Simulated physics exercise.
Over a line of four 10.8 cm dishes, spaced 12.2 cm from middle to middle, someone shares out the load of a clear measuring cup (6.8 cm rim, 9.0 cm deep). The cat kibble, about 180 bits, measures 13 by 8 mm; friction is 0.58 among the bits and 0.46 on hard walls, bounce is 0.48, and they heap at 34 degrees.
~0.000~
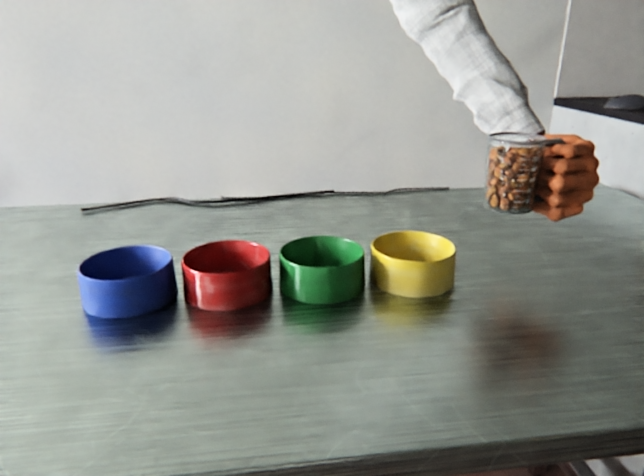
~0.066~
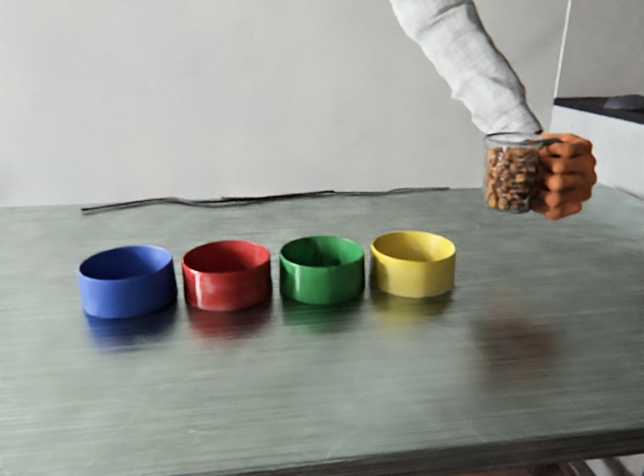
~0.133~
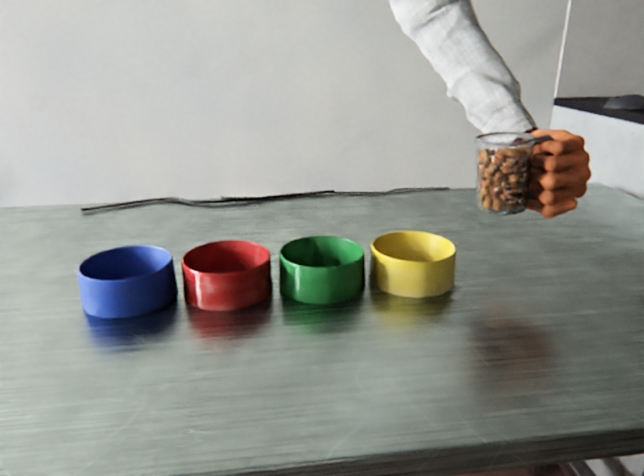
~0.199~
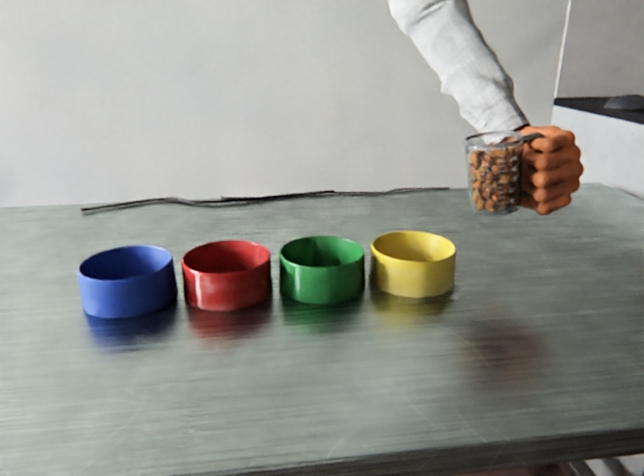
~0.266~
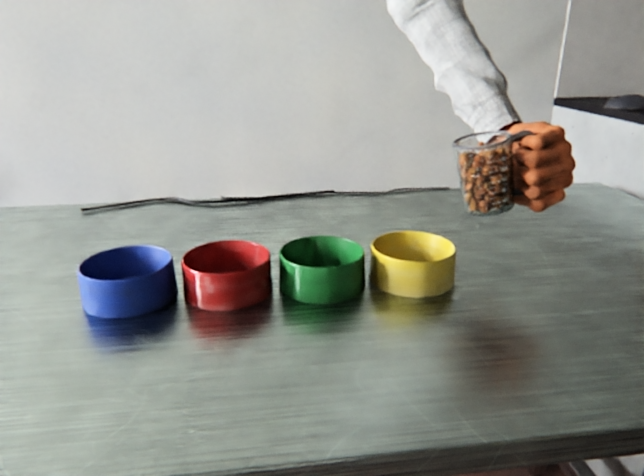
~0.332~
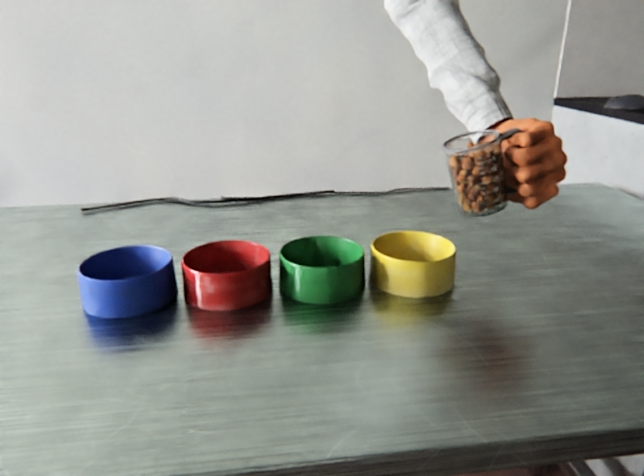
At first, a hand holds a clear cup of brown pieces upright at the right, above a table where blue, red, green and yellow dishes sit in a row. The hand then moves the cup a short way left, gradually leaning it toward the yellow dish's side, while the dishes stay still.
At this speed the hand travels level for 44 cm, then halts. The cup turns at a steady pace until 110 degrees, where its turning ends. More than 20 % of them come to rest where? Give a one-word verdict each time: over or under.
As I see it, red: Keeps more than a fifth, blue: Keeps more than a fifth, green: Keeps a fifth or less, yellow: Keeps a fifth or less, counter: Keeps a fifth or less.
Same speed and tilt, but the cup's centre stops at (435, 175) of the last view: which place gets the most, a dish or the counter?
That'd be yellow, it takes the most.
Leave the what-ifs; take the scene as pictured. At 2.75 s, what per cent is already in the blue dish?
Some 40 in a hundred by then.
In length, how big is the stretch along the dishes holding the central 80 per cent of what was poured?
Roughly 15 cm of the row.
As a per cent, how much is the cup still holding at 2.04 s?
It comes to about 65 percent.
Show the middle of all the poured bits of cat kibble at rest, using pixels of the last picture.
About (152, 286).
Then, at 1.35 s, tilt 78 degrees; cup holds 100 %.
After 2.04 s, tilt 110 degrees; cup holds 65 %, red 30 %.
After 2.75 s, tilt 110 degrees; cup holds 15 %, red 35 %, blue 40 %.
In the end, at 3.8 s, red 35 %, blue 50 %, green 0 %, yellow 0 %, counter 10 %, cup 5 %.
